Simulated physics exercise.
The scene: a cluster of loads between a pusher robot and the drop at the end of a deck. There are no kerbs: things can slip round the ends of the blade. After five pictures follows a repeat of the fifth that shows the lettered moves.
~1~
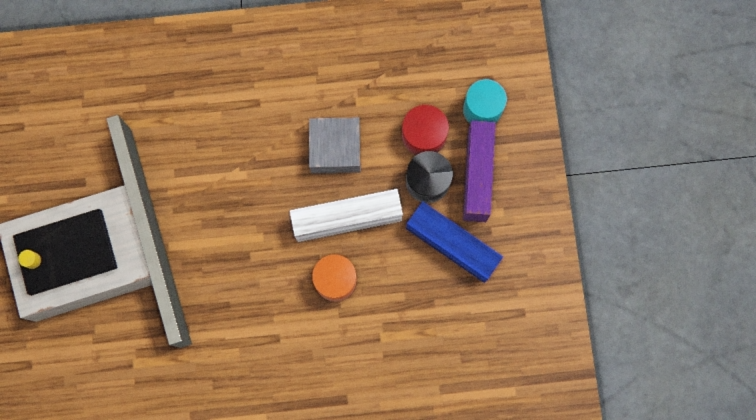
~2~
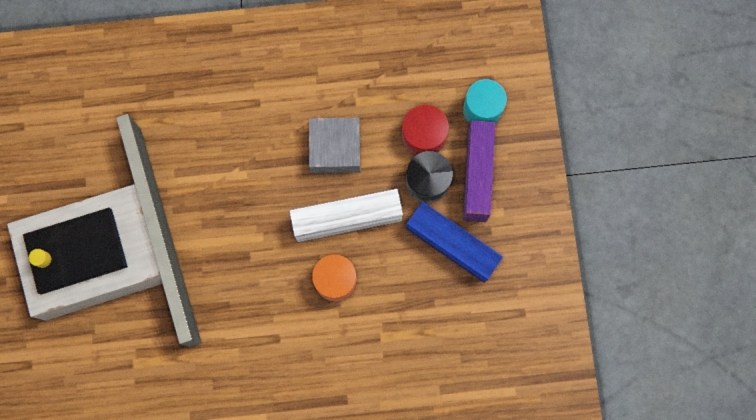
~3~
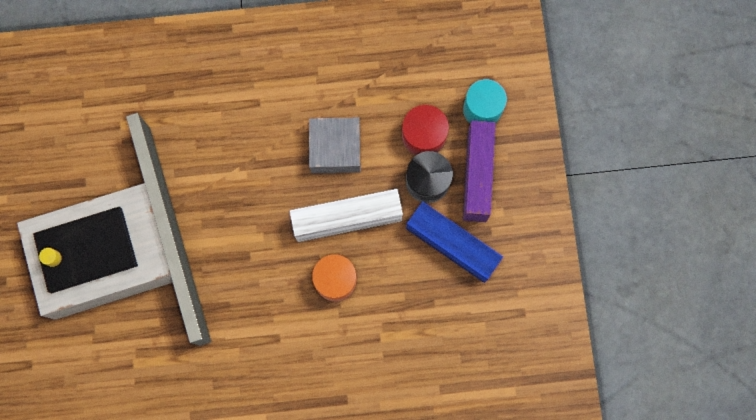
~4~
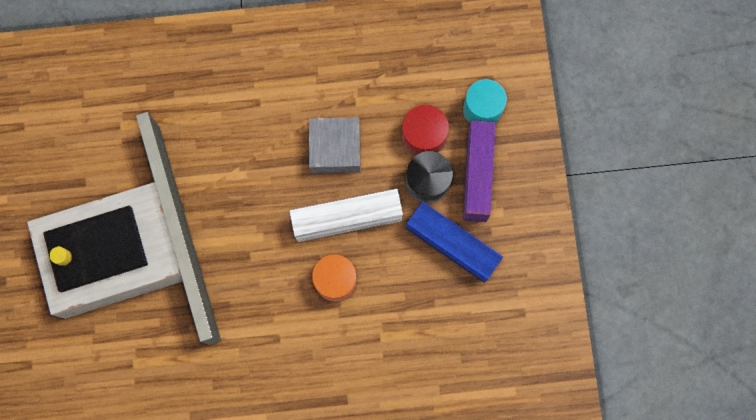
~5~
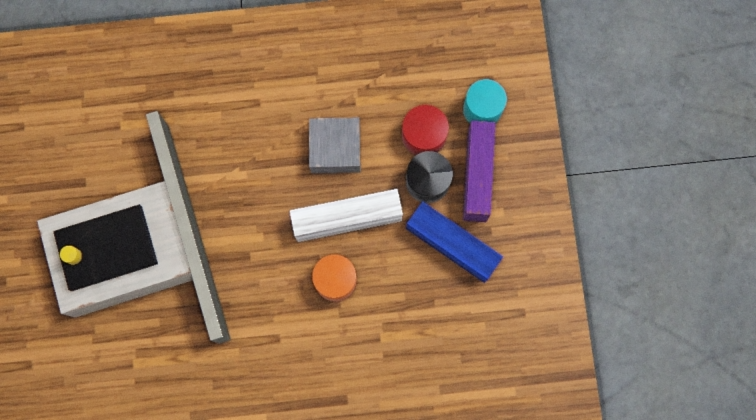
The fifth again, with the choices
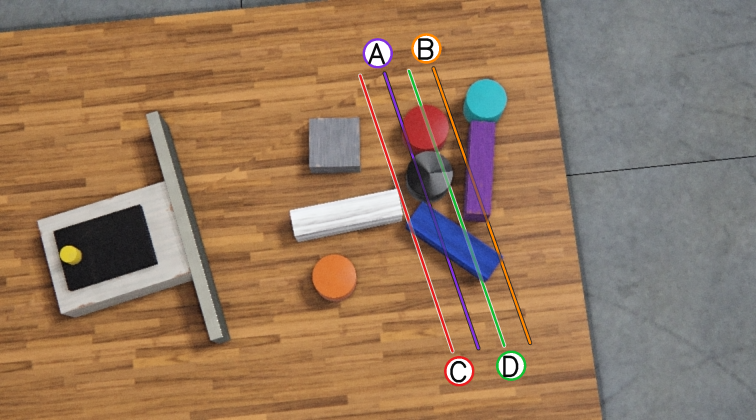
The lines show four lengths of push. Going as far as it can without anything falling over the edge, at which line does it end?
At D, and not beyond.
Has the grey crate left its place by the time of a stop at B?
Yes.
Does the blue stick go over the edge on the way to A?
No.
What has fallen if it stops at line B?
The black canister goes over.
On the marked copy, A at (430, 207); B at (481, 202); C at (405, 210); D at (455, 205).
Taking D. A third of the way, robot (212, 235); turquoise canister (485, 104); purple bar (479, 172).
Two thirds of the way, robot (310, 225); turquoise canister (492, 87); purple bar (500, 172).
When it is over, robot (384, 217); black canister (542, 97); purple bar (533, 164); nothing has fallen.
As for the rest, A is safe but short; B drops the black canister; C is safe but short.
